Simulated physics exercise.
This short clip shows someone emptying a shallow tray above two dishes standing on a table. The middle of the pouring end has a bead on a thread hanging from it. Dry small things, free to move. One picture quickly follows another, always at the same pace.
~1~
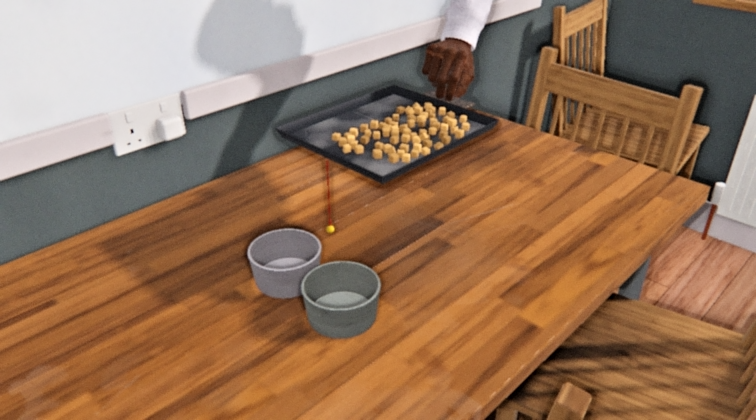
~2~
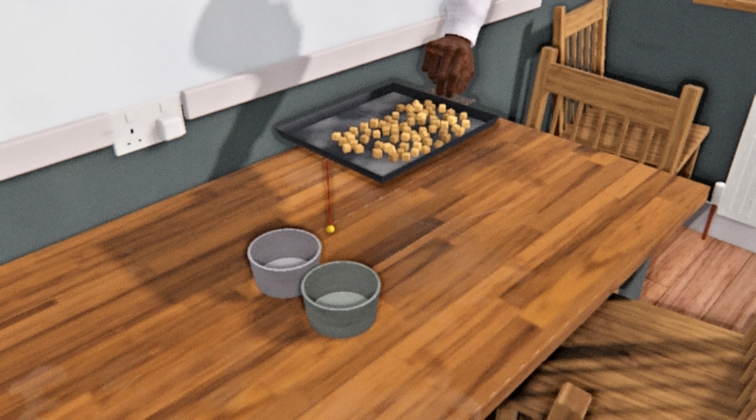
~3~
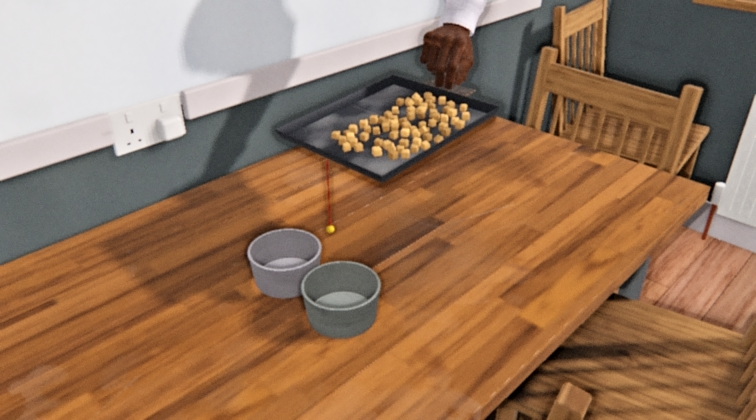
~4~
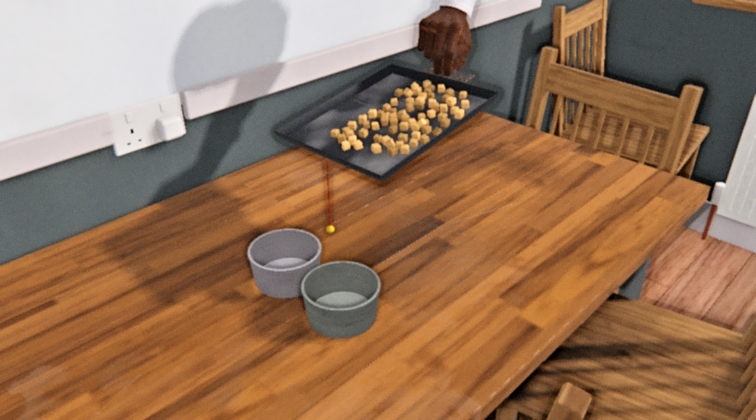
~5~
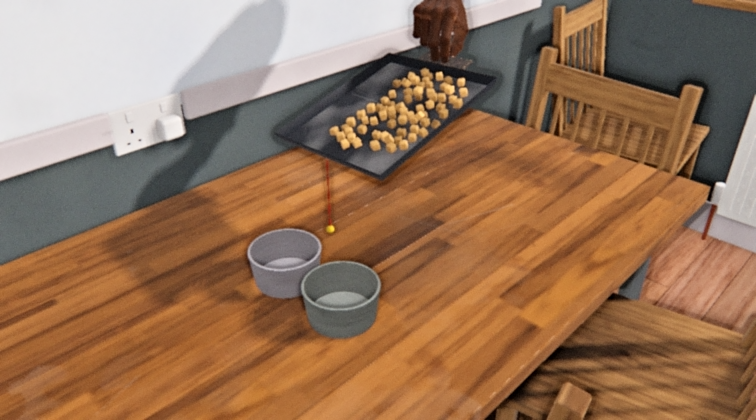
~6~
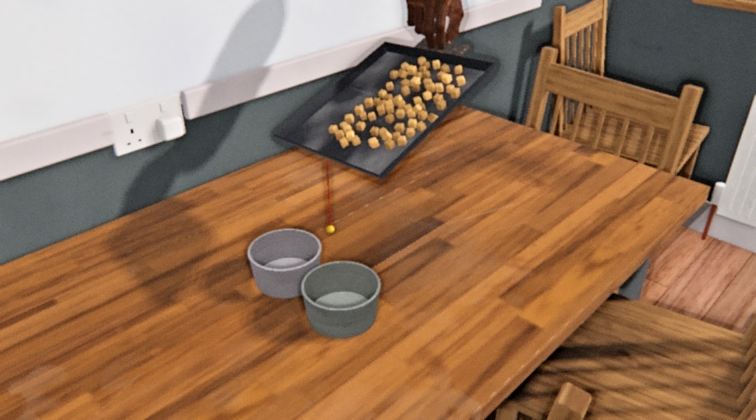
A hand raises the far end of a dark tray of small cubes above two dishes.
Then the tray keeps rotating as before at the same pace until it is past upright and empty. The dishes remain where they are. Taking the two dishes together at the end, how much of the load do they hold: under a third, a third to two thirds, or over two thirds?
What lands in the dishes is a third or more, up to two thirds.
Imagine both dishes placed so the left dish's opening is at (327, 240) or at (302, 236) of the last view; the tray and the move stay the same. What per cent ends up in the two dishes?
Trial 1 about 20 %, trial 2 about 30 %.
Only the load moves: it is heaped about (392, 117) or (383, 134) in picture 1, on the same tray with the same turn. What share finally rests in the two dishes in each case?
Close to 50 per cent, followed by close to 50 per cent.
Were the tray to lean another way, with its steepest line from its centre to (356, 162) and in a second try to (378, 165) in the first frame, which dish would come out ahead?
The first tilt favours the right-side dish and the second favours the right-side dish.
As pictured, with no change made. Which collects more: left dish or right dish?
The victory goes to the left.
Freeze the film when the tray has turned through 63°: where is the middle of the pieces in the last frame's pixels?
Near the pixel (321, 148).
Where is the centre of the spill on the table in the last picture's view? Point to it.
(257, 253), roughly.
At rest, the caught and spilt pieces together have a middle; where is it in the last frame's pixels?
It settles centred around (274, 270).
Soon, tray tipped steeply; most on the tray; a small part in the air.
A while on, tray tipped past a quarter turn; a small part in the right dish; about half in the left dish; about a third outside both; a small part in the air.
Towards the end, tray tipped past a quarter turn; a small part in the right dish; about half in the left dish; about half outside both.
Finally, tray tipped past a quarter turn; a small part in the right dish; about half in the left dish; about half outside both.
